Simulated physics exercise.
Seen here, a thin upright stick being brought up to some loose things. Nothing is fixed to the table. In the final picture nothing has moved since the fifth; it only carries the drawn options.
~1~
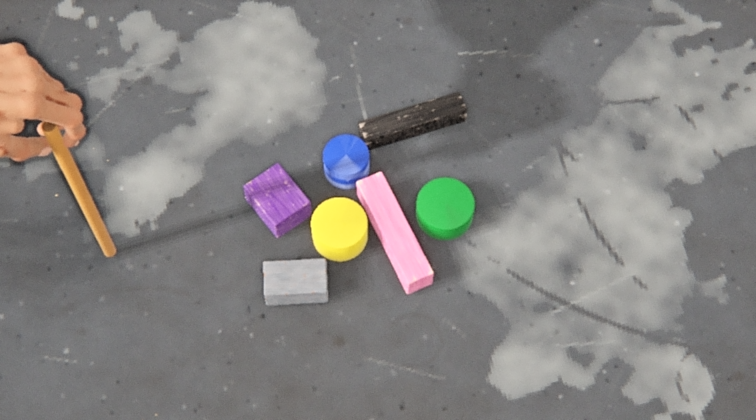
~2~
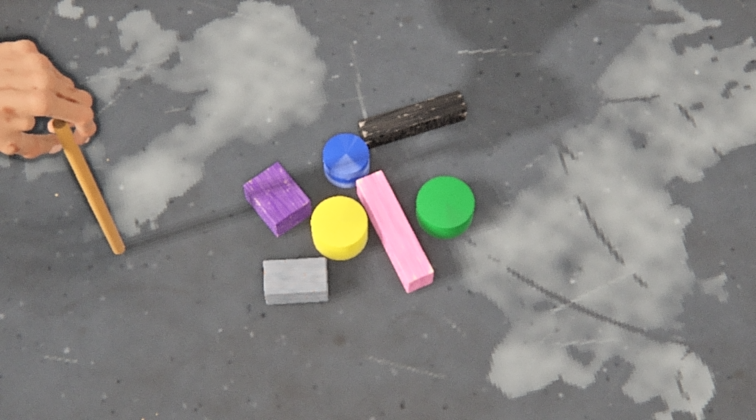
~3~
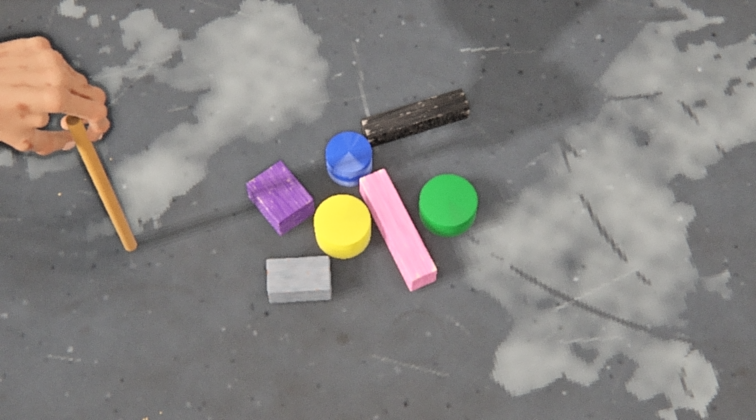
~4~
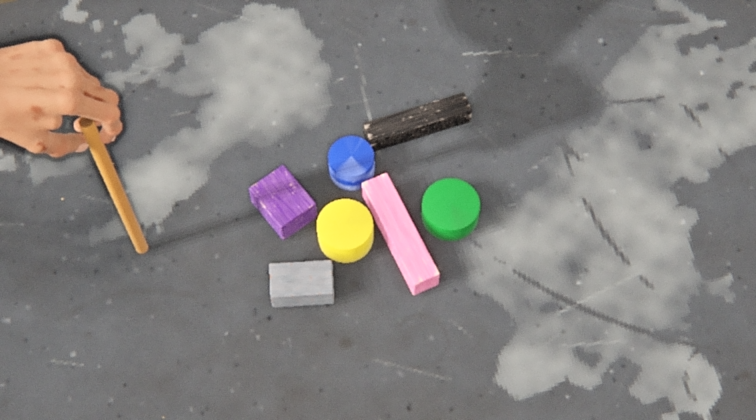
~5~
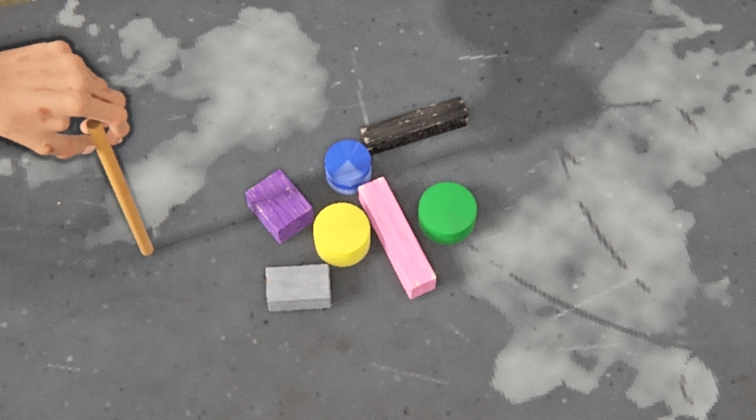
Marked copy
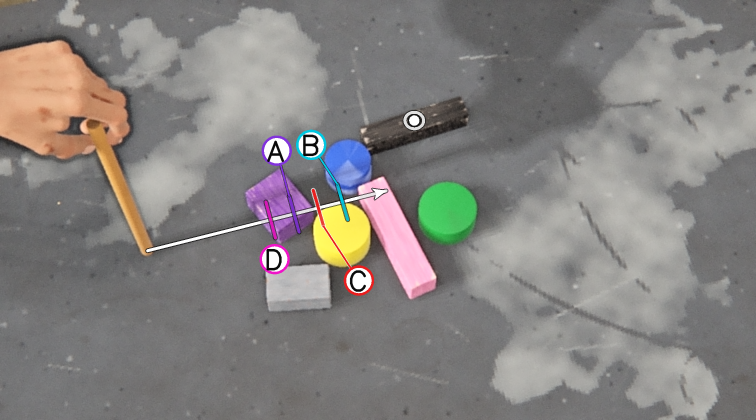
At the start, a hand at the left holds a thin tan stick beside a loose group of blocks, round pieces and a dark bar on a grey surface. The hand then moves the stick a short way right, toward the purple block, while the pieces keep their arrangement, untouched.
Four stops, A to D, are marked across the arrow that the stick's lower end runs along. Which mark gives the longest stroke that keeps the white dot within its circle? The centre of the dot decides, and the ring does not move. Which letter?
As far as tick A.
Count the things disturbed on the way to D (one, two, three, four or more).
One.
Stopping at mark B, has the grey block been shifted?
No.
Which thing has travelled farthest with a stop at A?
It is the purple block.
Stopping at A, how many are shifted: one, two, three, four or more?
In all, one.
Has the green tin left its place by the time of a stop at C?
No.
On the marked copy, A at (294, 214); B at (343, 202); C at (319, 208); D at (271, 220); the arrow from (148, 251) to (386, 191); the white dot at (414, 121).
Following A. Soon after the start, foot of the stick (202, 238).
Later, foot of the stick (254, 225).
In the end, foot of the stick (294, 215); purple block (314, 191); the dot is still in its ring.
As for the rest, B shifts the dotted thing to (420, 113); C shifts the dotted thing to (420, 118); D keeps the dot in but is short.
